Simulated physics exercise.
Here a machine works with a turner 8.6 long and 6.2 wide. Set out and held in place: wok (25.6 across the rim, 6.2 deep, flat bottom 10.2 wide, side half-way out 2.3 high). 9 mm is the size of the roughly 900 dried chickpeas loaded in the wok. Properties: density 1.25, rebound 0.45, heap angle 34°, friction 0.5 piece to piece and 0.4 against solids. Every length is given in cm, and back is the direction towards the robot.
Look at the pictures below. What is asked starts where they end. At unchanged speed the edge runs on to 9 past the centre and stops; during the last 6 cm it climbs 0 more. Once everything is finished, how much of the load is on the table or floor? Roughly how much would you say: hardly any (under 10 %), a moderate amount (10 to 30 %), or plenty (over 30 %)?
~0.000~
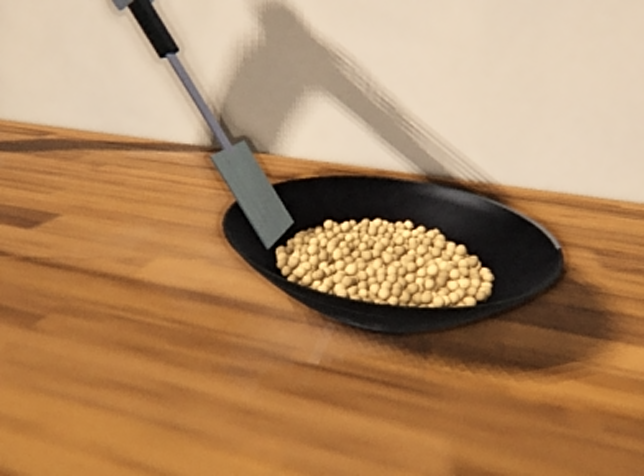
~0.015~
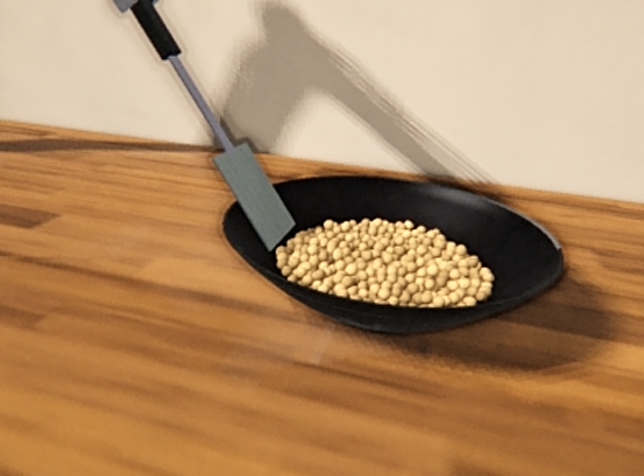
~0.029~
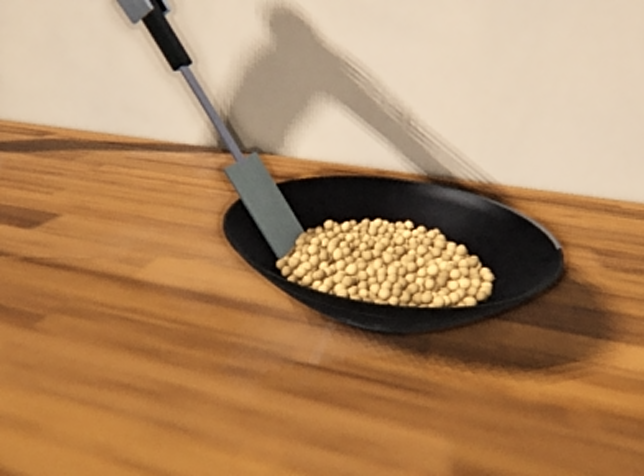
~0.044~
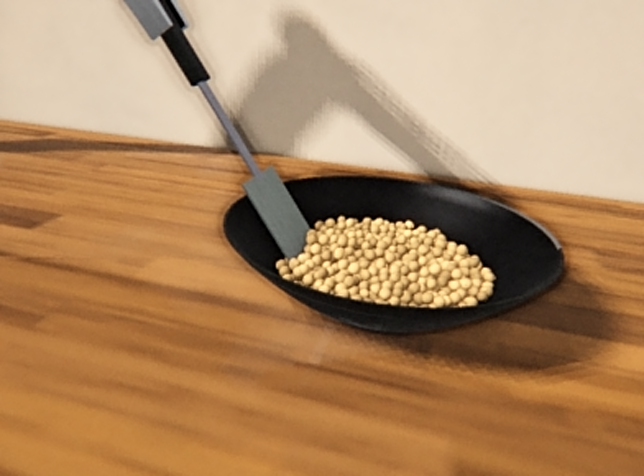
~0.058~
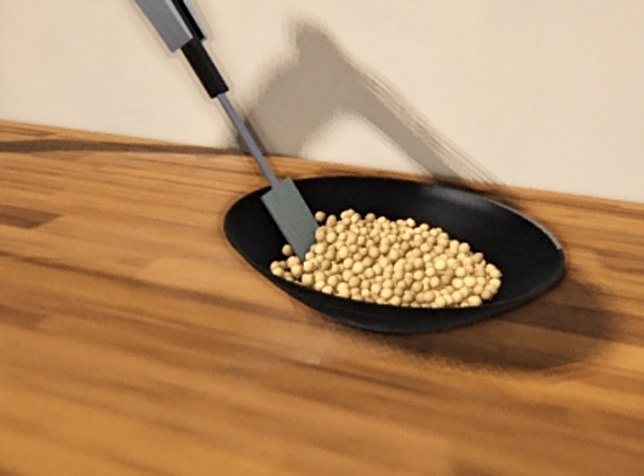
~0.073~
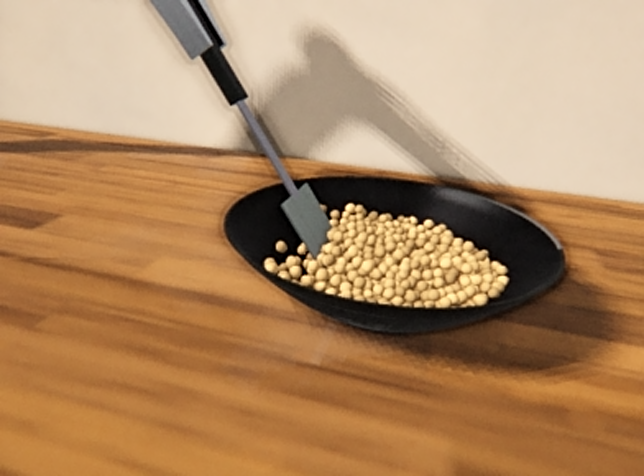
I'd say plenty.
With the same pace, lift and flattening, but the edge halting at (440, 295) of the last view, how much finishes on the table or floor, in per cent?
I'd put it near 5 per cent.
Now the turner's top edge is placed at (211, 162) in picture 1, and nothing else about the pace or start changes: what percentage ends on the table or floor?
Around 40 percent ends up on the table or floor.
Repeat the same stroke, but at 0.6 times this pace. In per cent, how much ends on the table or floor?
Roughly 25 per cent.
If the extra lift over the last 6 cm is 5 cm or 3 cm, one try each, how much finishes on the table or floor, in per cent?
Result, in order: Approx. 30 % and 35 %.
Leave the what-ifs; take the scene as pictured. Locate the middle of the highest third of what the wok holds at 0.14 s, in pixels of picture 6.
Centre: Roughly (460, 249) in the last picture.
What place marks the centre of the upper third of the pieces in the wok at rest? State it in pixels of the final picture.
You'll find it at about (436, 282).
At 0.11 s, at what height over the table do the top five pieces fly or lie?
Around 6 cm above the table.
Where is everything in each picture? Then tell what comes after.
The first frame shows the turner top edge at (228, 148), sloping 55°; upper third of the load around (383, 259), from x 280 to 490, top at y 225; 900 in the wok.
The second frame shows the turner top edge at (230, 150), sloping 55°; upper third of the load around (384, 259), from x 280 to 490, top at y 225.
The third frame shows the turner top edge at (240, 160), sloping 55°; upper third of the load around (384, 259), from x 285 to 490, top at y 225.
The fourth frame shows the turner top edge at (258, 175), sloping 55°; upper third of the load around (385, 259), from x 280 to 490, top at y 220.
The fifth frame shows the turner top edge at (276, 186), sloping 55°; upper third of the load around (387, 257), from x 275 to 495, top at y 215.
The sixth frame shows the turner top edge at (295, 193), sloping 55°; upper third of the load around (391, 257), from x 270 to 505, top at y 210; 900 in the wok.
After 0.11 s, sloping 55°, highest piece 6 above the table; 900 in the wok.
After 0.14 s, sloping 55°, highest piece 7 above the table; 900 in the wok.
After 0.36 s, sloping 55°, highest piece 10 above the table; 533 in the wok, 126 on the table or floor, 241 on the blade or in flight.
After 1.41 s, sloping 55°, highest piece 5 above the table; 533 in the wok, 367 on the table or floor.
In the end, 533 in the wok, 367 on the table or floor. That is 41 % on the table or floor.
